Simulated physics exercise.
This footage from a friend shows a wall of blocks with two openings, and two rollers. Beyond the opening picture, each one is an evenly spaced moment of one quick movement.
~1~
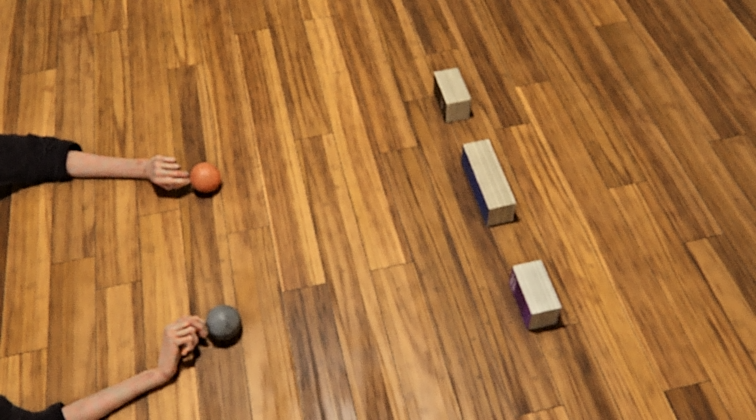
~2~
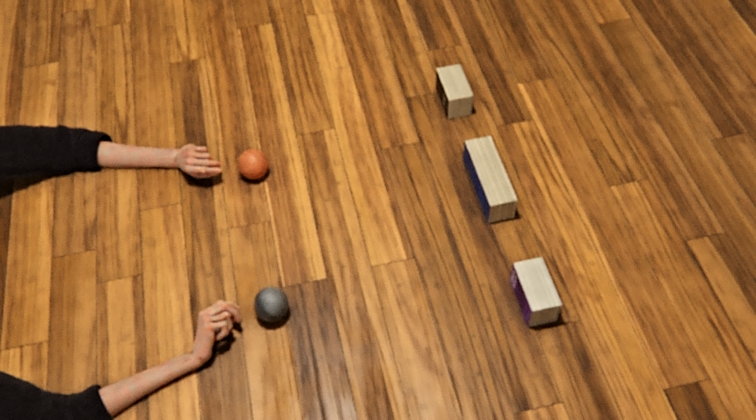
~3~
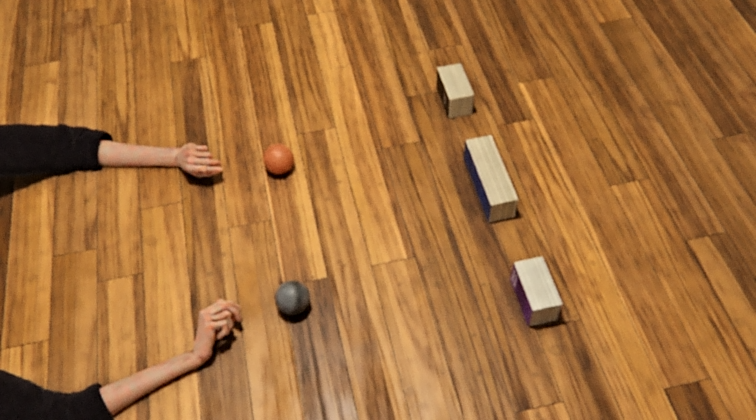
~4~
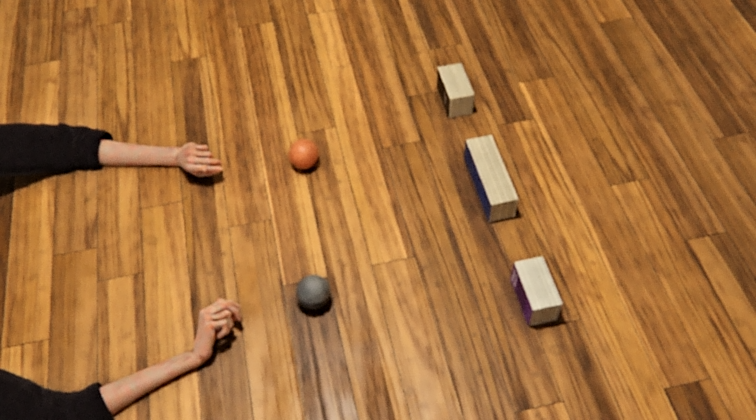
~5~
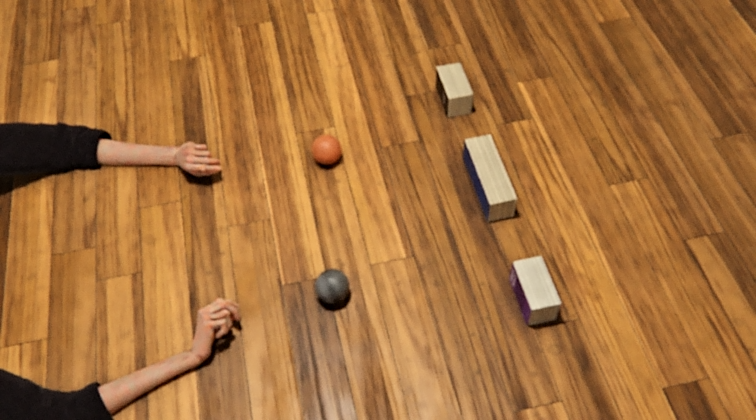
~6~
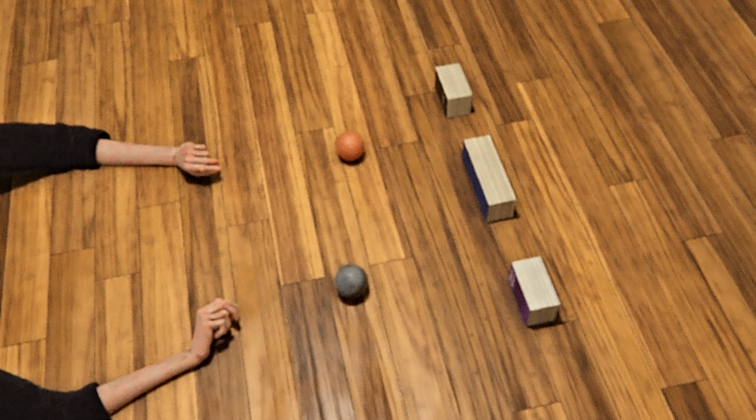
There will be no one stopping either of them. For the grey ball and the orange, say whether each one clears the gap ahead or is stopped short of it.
I expect the grey ball to get past the blocks; I expect the orange to get past the blocks.
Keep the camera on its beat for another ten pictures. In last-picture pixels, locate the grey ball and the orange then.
I'd say roughly (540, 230) for the first one and roughly (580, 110) for the second.
Then, 0.38 s past the last view, grey ball heading on near (474, 249); orange heading on near (499, 121).
Then, 0.84 s past the last view, grey ball heading on near (611, 213); orange heading on near (668, 92).
Then, 1.22 s past the last view, grey ball heading on near (717, 185); orange heading on.
Finally, the grey ball passes through its gap; the orange passes through its gap.
